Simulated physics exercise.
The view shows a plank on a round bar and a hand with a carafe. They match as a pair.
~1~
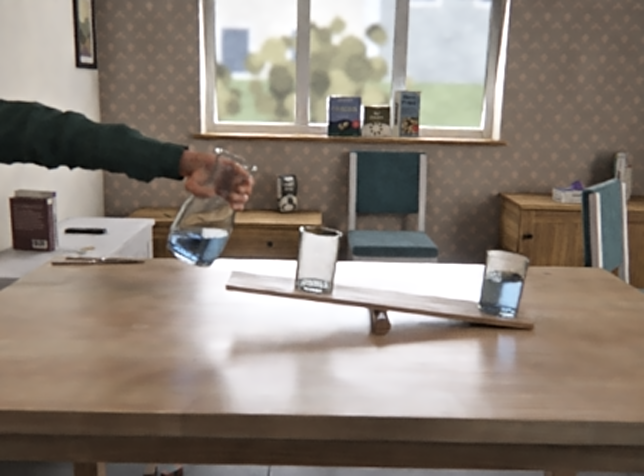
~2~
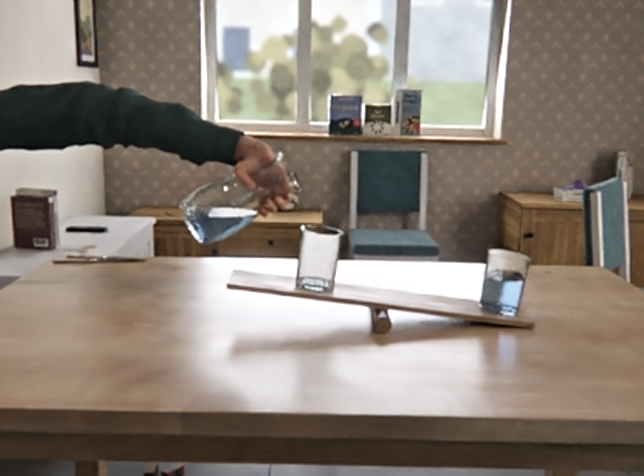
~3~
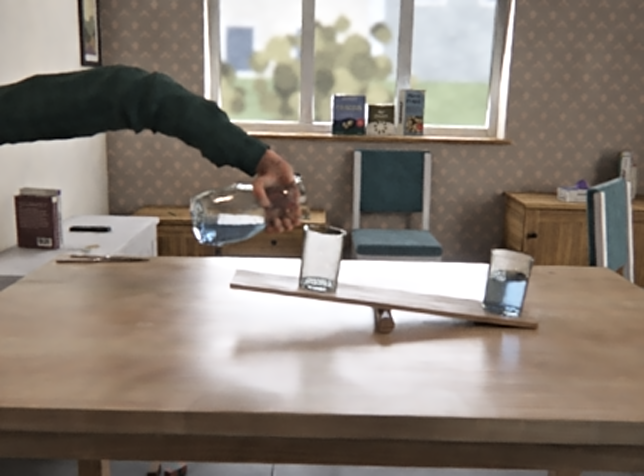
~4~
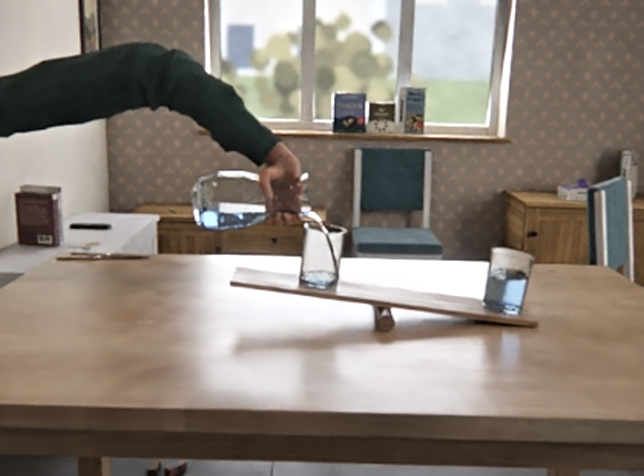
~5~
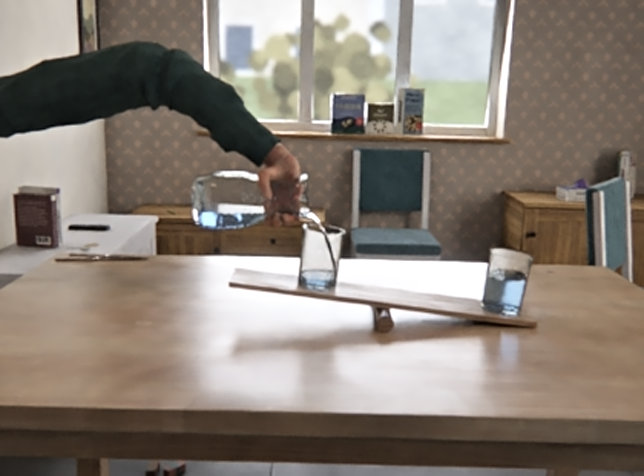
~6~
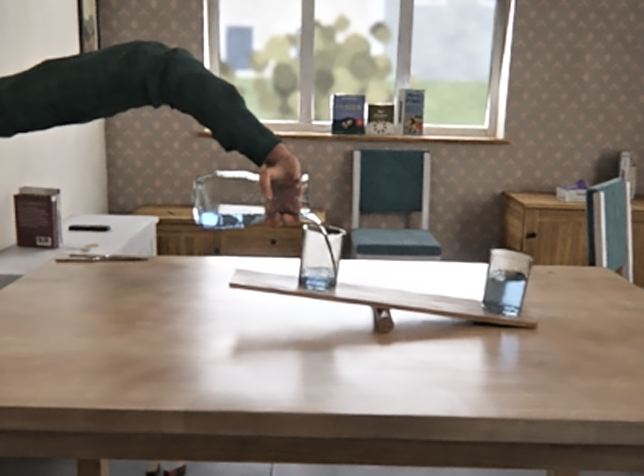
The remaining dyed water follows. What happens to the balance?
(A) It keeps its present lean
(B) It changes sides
A.
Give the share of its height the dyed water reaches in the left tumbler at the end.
Looks like roughly 75 percent to me.
Next, the left tumbler is about half full; the plank leans as before.
After that, the left tumbler is about two thirds full; the plank leans as before.
Finally, the left tumbler is about three quarters full; the plank leans as before.
